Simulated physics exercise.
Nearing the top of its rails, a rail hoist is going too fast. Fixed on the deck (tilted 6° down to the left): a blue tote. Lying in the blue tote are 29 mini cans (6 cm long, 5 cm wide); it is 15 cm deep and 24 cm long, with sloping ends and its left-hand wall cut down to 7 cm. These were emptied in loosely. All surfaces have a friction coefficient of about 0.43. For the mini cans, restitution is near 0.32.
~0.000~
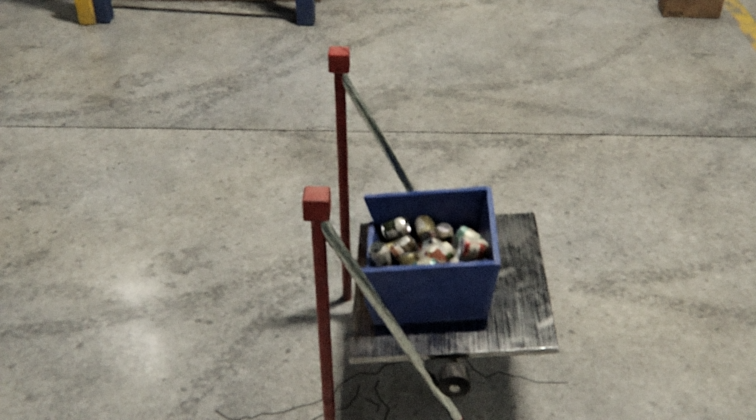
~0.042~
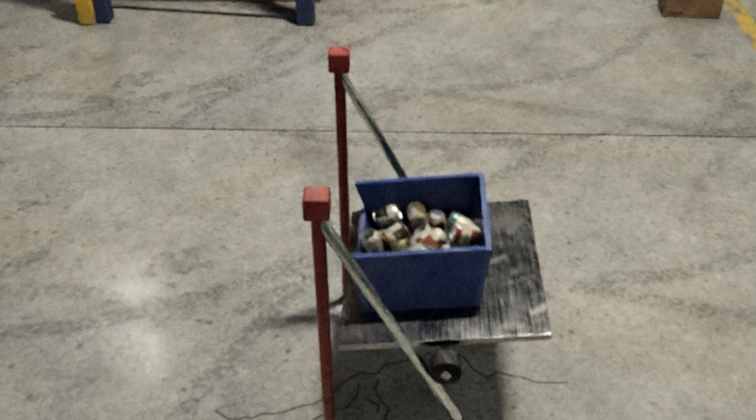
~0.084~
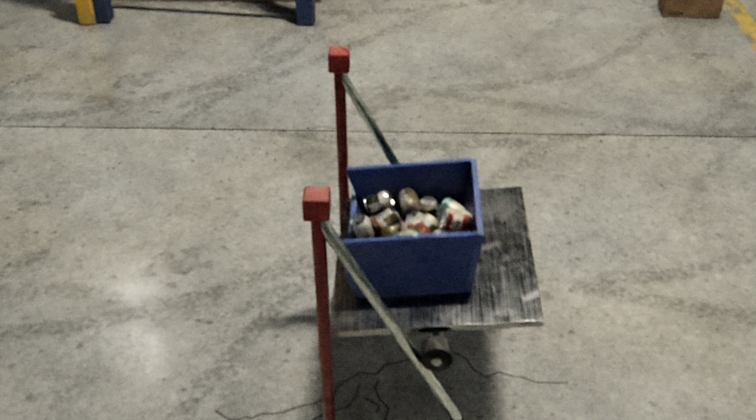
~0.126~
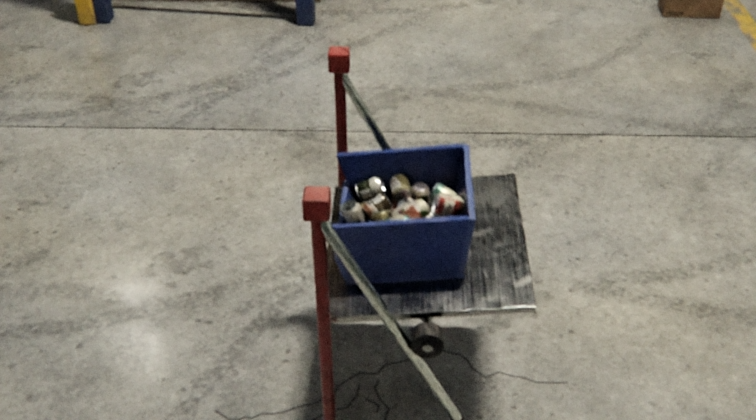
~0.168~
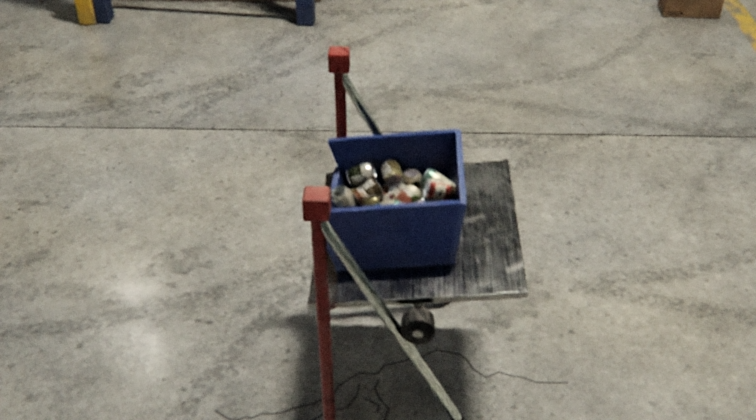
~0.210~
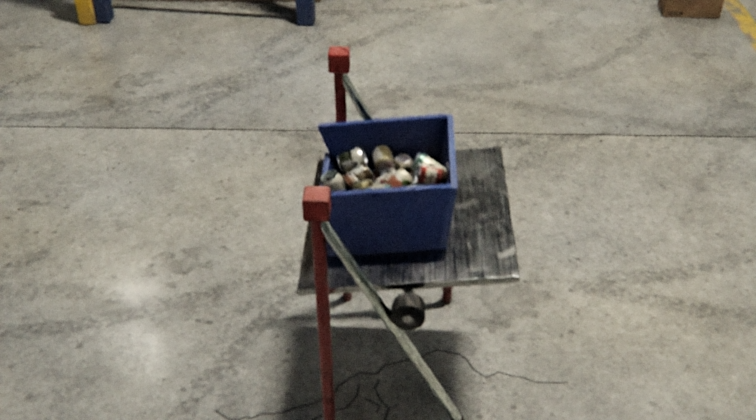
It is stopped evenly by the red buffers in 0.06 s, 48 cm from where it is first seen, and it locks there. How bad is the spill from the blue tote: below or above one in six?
Honestly, the fraction that gets out fails to make a sixth.
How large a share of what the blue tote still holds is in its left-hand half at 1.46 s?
Around 60 per cent.
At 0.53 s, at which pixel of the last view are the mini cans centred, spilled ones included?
Centre approx. at (320, 95).
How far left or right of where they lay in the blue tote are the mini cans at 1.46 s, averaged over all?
Mean shift: About 2 cm, leftward.
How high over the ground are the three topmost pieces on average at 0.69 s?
I'd say near 88 cm.
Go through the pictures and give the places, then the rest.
In the first picture (places track the rim corner closest to us here), blue tote (494, 262); 0 cm travelled; all still inside.
In the second picture, blue tote (486, 248); 5 cm travelled.
In the third picture, blue tote (478, 233); 9 cm travelled.
In the fourth picture, blue tote (469, 217); 14 cm travelled.
In the fifth picture, blue tote (460, 202); 18 cm travelled.
In the sixth picture, blue tote (451, 185); 23 cm travelled; all still inside.
After 0.41 s, the buffers are touched.
After 0.53 s, the blue tote has all 29.
After 0.69 s, the blue tote has all 29.
After 0.91 s, the blue tote has all 29.
Final count (at 1.46 s), the blue tote has all 29. Asked share, 0 of 29, 0 per cent.
